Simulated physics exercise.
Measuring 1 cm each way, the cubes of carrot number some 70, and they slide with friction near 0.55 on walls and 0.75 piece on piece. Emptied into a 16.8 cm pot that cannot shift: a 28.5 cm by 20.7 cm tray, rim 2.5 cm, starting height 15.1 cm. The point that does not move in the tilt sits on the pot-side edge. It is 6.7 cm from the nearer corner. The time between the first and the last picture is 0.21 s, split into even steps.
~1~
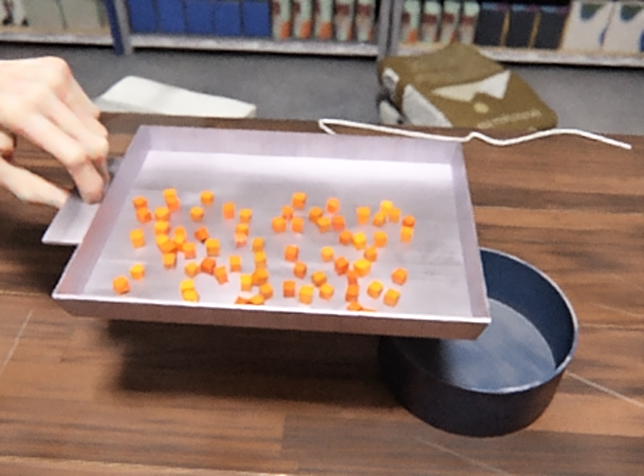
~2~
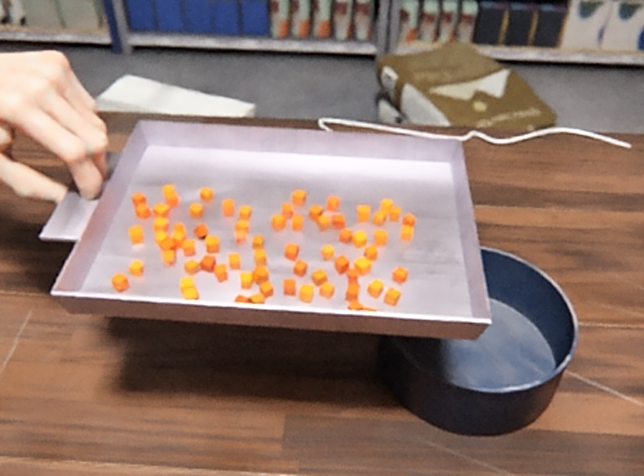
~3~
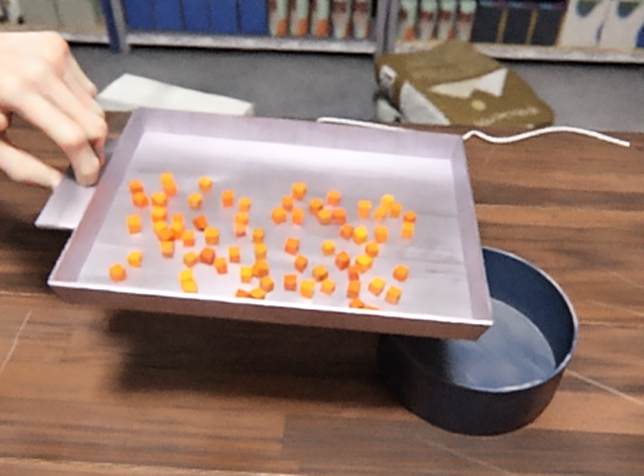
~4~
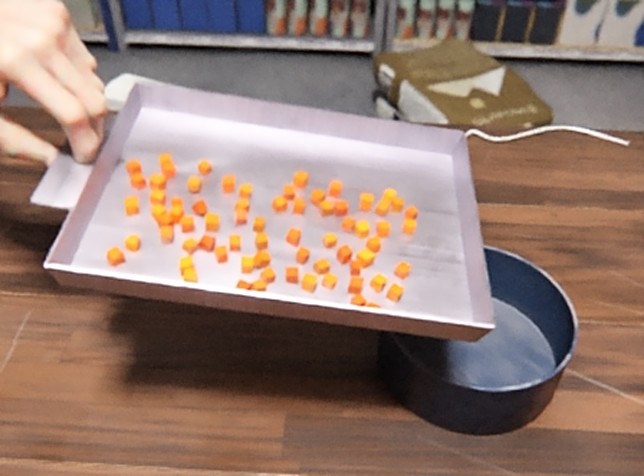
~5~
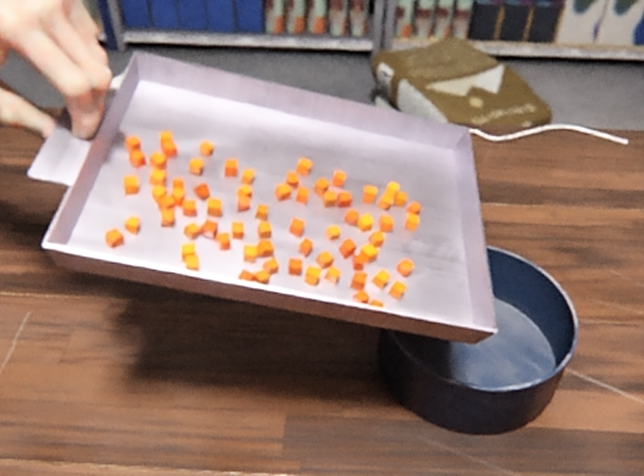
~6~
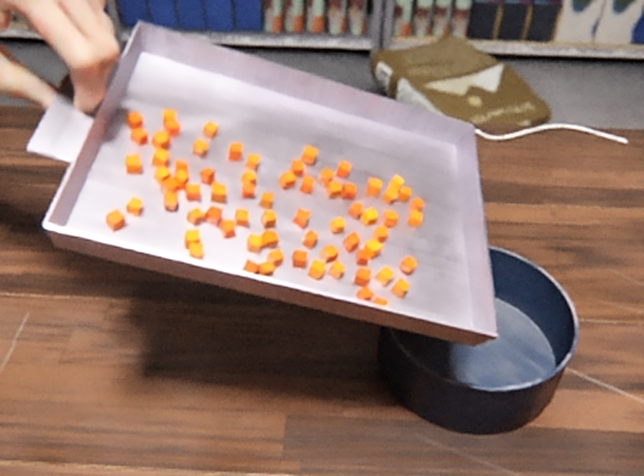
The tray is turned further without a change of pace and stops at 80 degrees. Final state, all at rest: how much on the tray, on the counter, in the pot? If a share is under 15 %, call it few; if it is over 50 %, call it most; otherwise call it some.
I would say left on the tray: Some, counter: Most, pot: Few.
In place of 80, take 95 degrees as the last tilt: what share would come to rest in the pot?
Roughly 10 %.
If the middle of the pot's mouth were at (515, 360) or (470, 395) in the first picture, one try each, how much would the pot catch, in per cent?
Estimates: 60 in a hundred and 60 in a hundred.
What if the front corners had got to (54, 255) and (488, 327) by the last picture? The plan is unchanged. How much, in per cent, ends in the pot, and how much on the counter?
In the pot: 5 per cent; on the counter: 75 per cent.
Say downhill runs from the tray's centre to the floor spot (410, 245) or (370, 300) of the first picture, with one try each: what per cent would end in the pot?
Roughly 35 per cent on the first try and 0 per cent on the second.
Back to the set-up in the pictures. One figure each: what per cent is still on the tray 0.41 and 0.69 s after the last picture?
In turn: 100, 35.
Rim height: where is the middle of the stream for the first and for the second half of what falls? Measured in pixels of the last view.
Roughly (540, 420) to begin with, later roughly (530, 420).
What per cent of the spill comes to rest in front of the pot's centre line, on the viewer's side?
Some 100 per cent.
Then, 0.24 s after the last picture, tilt 49 degrees; the tray holds 100 %, the pot 0 %.
Then, 0.41 s after the last picture, tilt 71 degrees; the tray holds 100 %, the pot 0 %.
Then, 0.69 s after the last picture, tilt 80 degrees; the tray holds 35 %, the pot 5 %.
In the end, tray 30 %, counter 65 %, pot 5 %.
